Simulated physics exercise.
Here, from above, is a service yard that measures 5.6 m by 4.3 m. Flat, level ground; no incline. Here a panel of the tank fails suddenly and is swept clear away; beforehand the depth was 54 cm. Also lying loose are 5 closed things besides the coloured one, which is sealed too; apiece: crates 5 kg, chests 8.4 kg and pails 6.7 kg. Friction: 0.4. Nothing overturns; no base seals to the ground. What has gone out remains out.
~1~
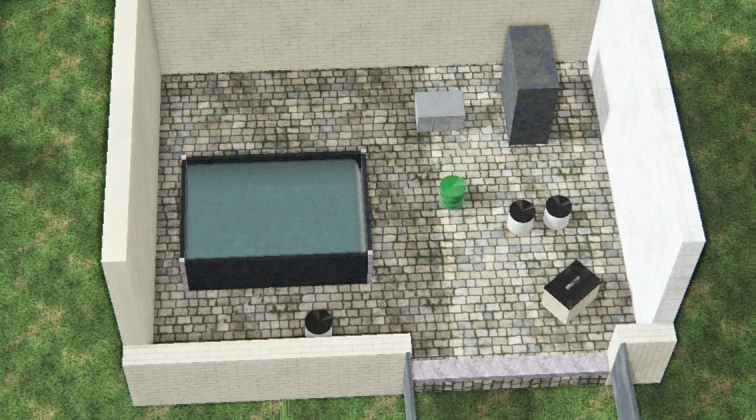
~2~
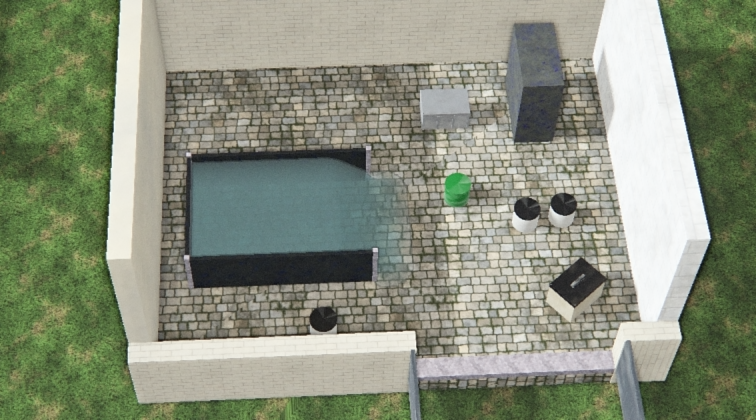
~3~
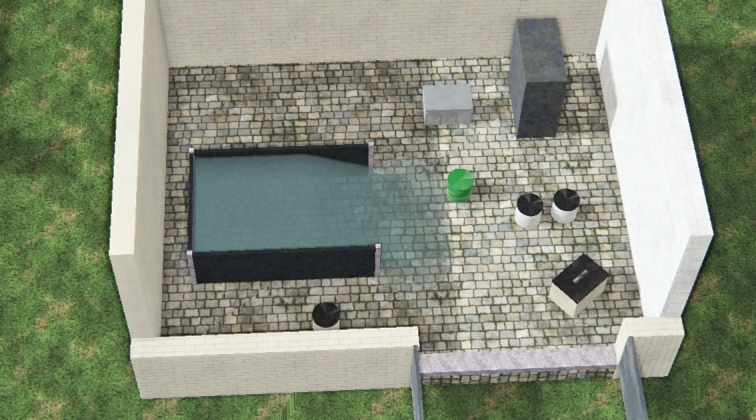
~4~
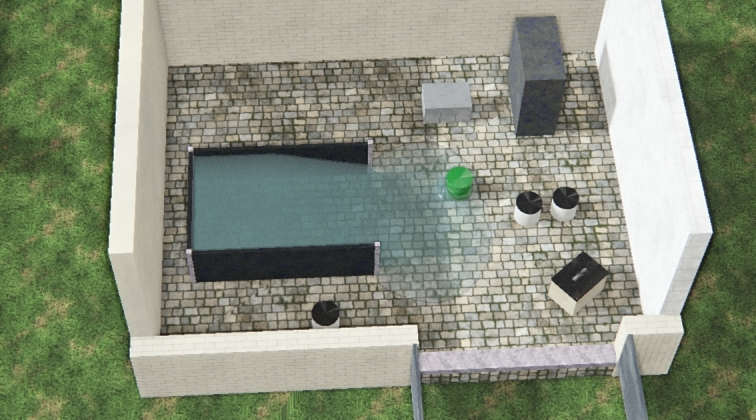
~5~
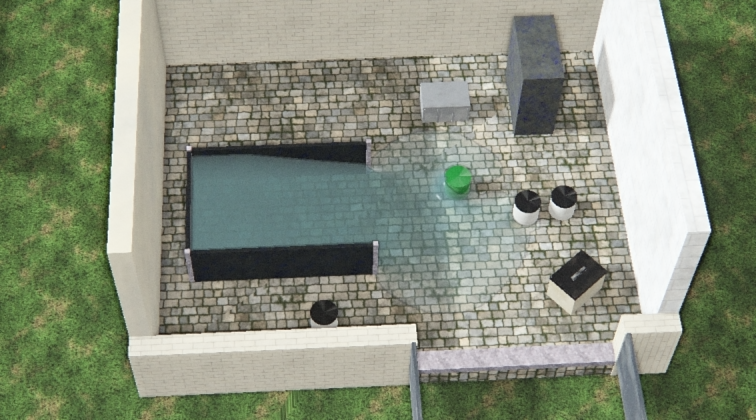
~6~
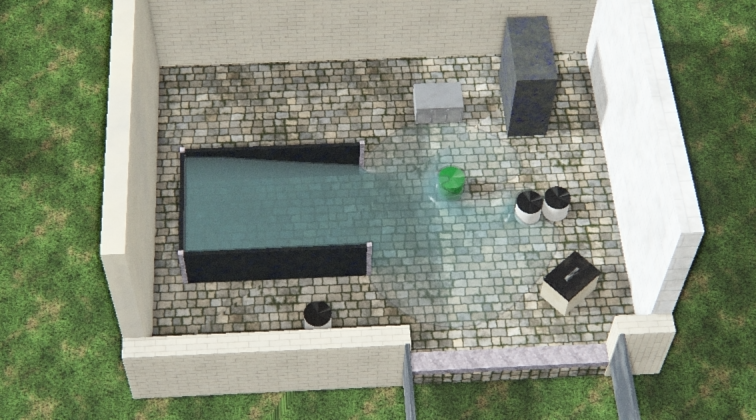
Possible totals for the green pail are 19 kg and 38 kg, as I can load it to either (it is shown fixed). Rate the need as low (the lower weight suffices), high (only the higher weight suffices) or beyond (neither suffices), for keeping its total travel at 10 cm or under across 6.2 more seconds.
Beyond.
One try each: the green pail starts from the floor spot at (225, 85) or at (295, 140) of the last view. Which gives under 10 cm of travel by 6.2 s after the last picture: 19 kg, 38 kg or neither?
Order kept: Light pick works, light pick works.
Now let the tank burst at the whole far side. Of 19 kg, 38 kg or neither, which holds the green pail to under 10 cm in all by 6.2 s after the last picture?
Note: Low mass sufficient.
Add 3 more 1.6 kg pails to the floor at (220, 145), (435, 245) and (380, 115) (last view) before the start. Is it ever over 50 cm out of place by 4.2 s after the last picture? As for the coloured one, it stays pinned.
Going through them in that order, the answers are not too far, too far and not too far.
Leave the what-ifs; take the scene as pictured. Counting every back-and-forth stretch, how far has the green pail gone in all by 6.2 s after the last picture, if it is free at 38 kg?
Close to 30 cm, all told.
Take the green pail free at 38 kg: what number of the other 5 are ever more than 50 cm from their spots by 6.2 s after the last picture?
The answer here is 4.
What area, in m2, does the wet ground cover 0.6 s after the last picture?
At that time the wet patch spans about 13 m2.
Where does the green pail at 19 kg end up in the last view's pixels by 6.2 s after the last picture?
About (556, 153).
Then, 0.6 s after the last picture the green pail would be 73 cm from its start with 19 kg and 15 cm from its start with 38 kg; 12 cm of water round it then.
Then, 2.3 s after the last picture the green pail would be 135 cm from its start with 19 kg and 32 cm from its start with 38 kg; 7 cm of water round it then.
Then, 4.2 s after the last picture the green pail would be 135 cm from its start with 19 kg and 32 cm from its start with 38 kg; 7 cm of water round it then.
Then, 6.2 s after the last picture the green pail would be 135 cm from its start with 19 kg and 32 cm from its start with 38 kg; 7 cm of water round it then.
